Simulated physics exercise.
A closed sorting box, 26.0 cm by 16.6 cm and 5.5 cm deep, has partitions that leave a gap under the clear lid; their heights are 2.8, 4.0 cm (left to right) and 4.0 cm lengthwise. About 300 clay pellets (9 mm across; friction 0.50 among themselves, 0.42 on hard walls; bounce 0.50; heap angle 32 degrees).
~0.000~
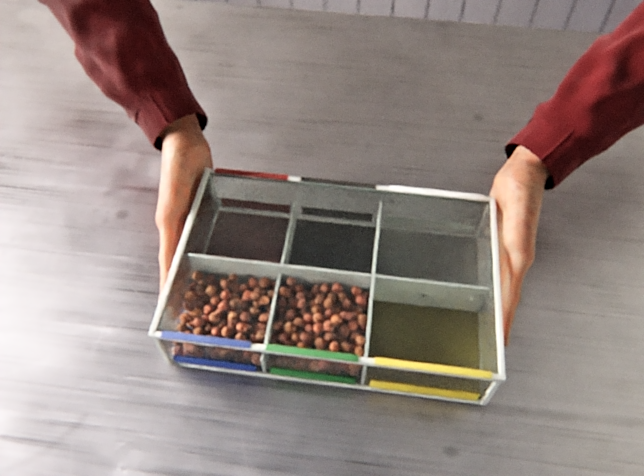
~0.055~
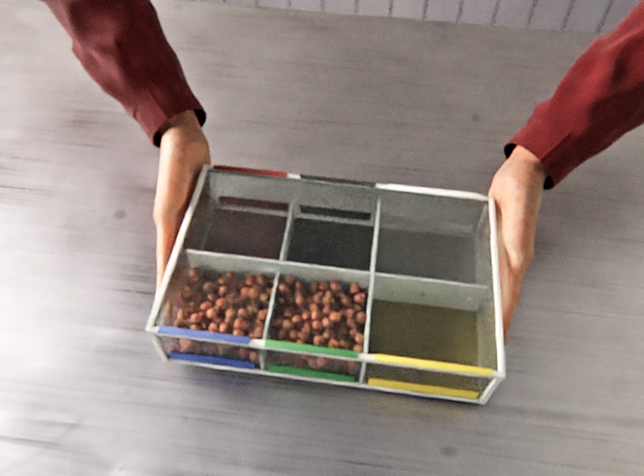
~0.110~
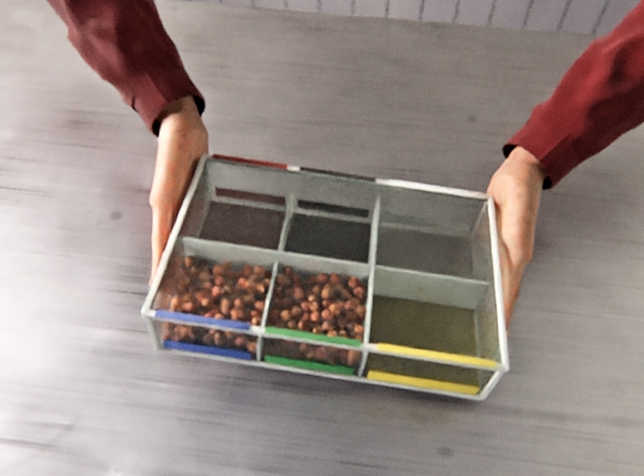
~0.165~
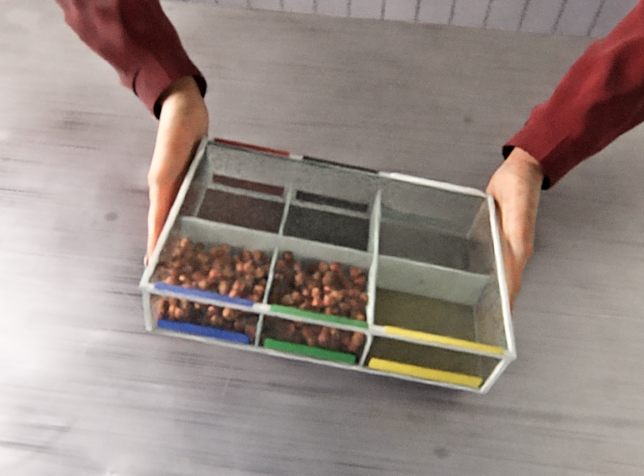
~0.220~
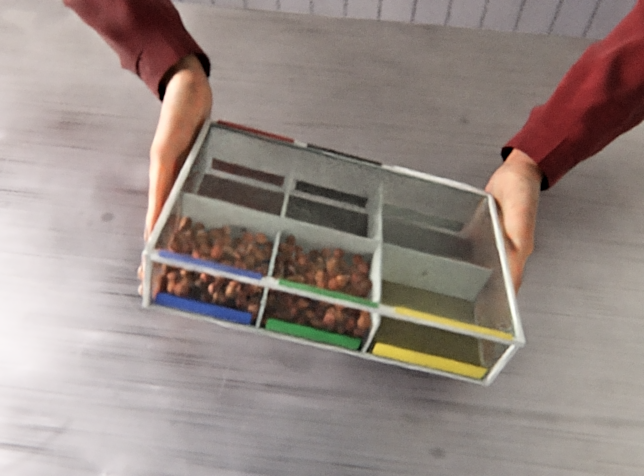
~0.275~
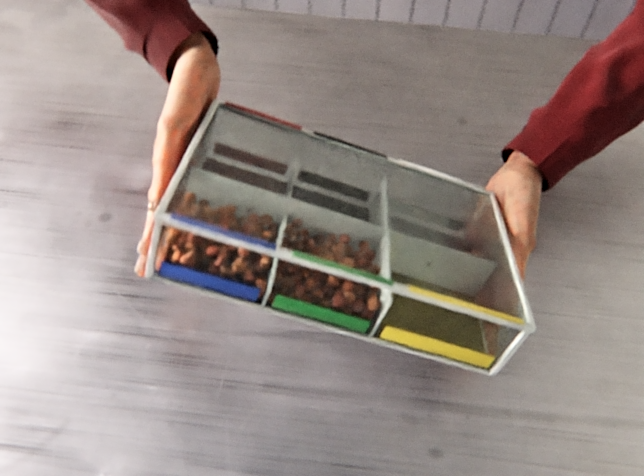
At first, two hands in dark red sleeves hold a clear-lidded, six-section box nearly level, with brown pellets in the blue- and green-marked front compartments. Then the hands tilt it more and more steeply, raising the front and left side, while the pellets remain in those same two compartments.
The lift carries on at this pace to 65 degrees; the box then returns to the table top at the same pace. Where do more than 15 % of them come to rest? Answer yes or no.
Red compartment: No; blue compartment: Yes; green compartment: Yes; yellow compartment: No; white compartment: No; black compartment: No.
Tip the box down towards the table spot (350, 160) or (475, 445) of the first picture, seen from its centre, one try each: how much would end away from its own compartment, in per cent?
Some 5 and 15 per cent.
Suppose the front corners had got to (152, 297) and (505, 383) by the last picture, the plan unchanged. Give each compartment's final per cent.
Red 0, blue 35, green 60, yellow 5, white 0, black 0.
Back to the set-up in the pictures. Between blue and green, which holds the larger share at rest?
The green compartment.
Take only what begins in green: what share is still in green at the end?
Roughly 90 per cent.
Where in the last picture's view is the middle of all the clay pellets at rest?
Near (304, 310).
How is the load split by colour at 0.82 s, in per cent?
Red 0, blue 40, green 55, yellow 0, white 0, black 0.
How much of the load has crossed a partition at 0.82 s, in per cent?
Roughly 10 per cent.
After 0.82 s, tilt 62 degrees; blue 40 %, green 55 %.
Then, at 1.18 s, tilt 25 degrees; blue 35 %, green 55 %, white 5 %, black 10 %.
Then, at 1.63 s, tilt 0 degrees; blue 35 %, green 55 %, white 5 %, black 10 %.
In the end, at 1.9 s, red 0 %, blue 35 %, green 55 %, yellow 0 %, white 5 %, black 10 %.
